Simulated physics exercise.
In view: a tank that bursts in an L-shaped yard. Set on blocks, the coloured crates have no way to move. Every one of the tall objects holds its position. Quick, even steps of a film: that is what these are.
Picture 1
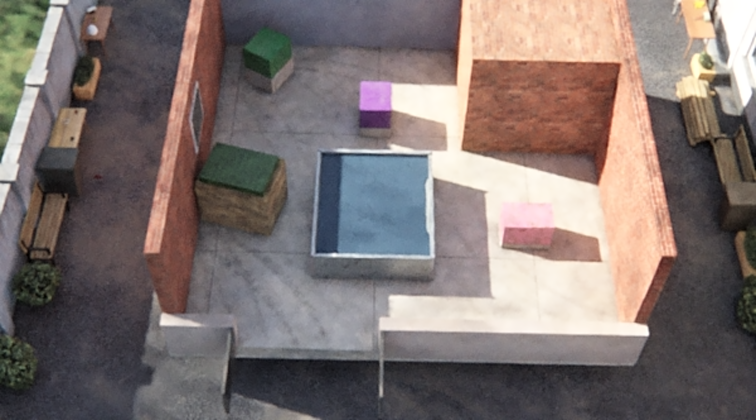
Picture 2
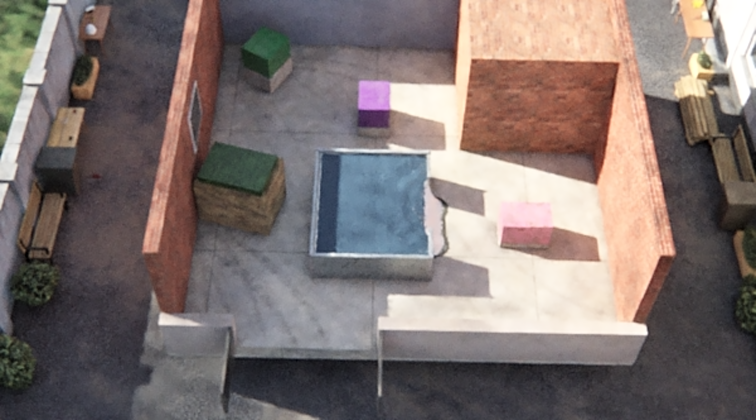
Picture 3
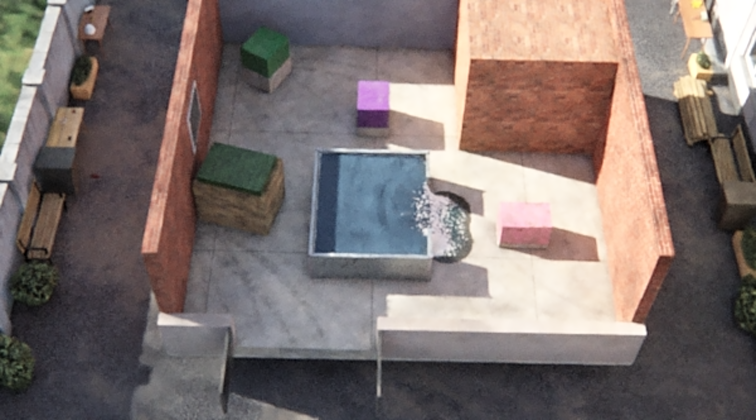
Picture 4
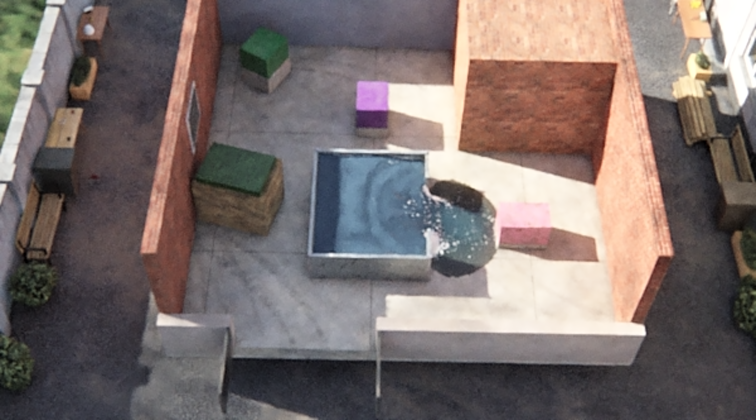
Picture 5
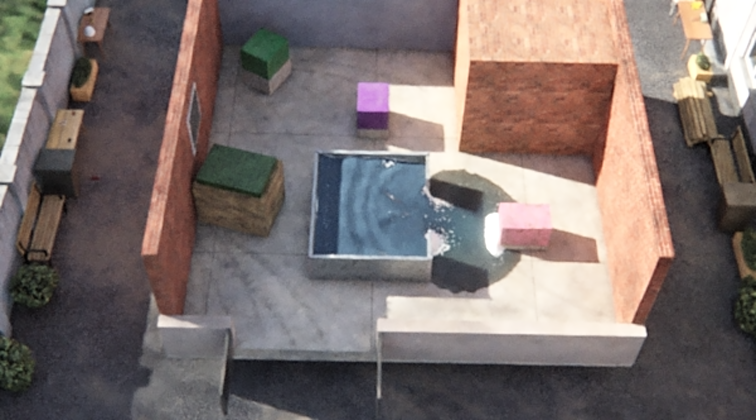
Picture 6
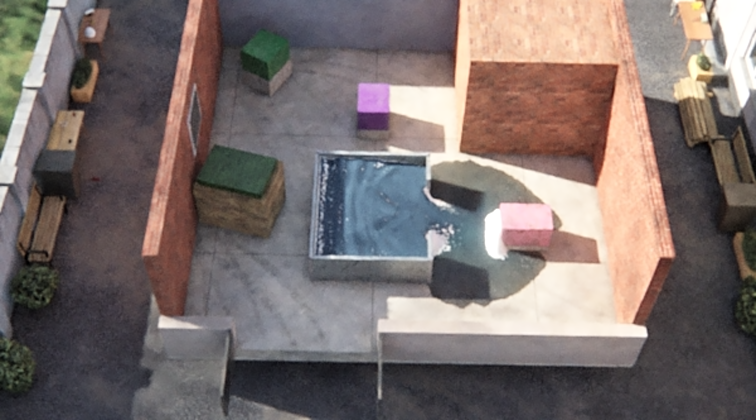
Walled yard with coloured crates, water pouring from the right side of a tank and spreading across paving around the pink crate.
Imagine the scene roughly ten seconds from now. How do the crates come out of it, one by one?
In the end the pink crate is going to be reached by the water; the purple crate is going to stay clear of the water; the green crate is going to stay clear of the water.
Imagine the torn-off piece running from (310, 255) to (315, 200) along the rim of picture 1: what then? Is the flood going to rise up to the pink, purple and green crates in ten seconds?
As I read it, the pink one is never reached; the purple one is never reached; finally the green one is never reached.
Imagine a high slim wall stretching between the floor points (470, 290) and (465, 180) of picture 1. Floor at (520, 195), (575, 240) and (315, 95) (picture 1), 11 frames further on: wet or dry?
As listed: Dry, free of water, no water.
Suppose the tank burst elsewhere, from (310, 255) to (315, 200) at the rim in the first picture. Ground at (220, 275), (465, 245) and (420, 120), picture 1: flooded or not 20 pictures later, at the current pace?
First spot drenched, second unwetted, third unwetted.
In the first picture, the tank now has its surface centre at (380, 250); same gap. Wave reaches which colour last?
Last of all, it's the green crate.
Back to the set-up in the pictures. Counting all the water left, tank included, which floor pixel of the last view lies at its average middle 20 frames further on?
Close to (465, 236), I reckon.
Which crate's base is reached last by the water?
Crate: The green one.
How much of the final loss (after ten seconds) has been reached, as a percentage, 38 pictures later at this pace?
About 5 per cent.
A moment on, water covers 25 % of the floor; the pink crate water round its plinth, the purple crate not reached, the green crate not reached.
Next, water covers 30 % of the floor; the pink crate water round its plinth, the purple crate not reached, the green crate not reached.
Then, water covers 35 % of the floor; the pink crate water round its plinth, the purple crate not reached, the green crate not reached.
Later, water covers 50 % of the floor; the pink crate water round its plinth, the purple crate water round its plinth, the green crate not reached.
In the end, water covers 75 % of the floor; the pink crate was topped, the purple crate stayed above the water, the green crate stayed above the water.
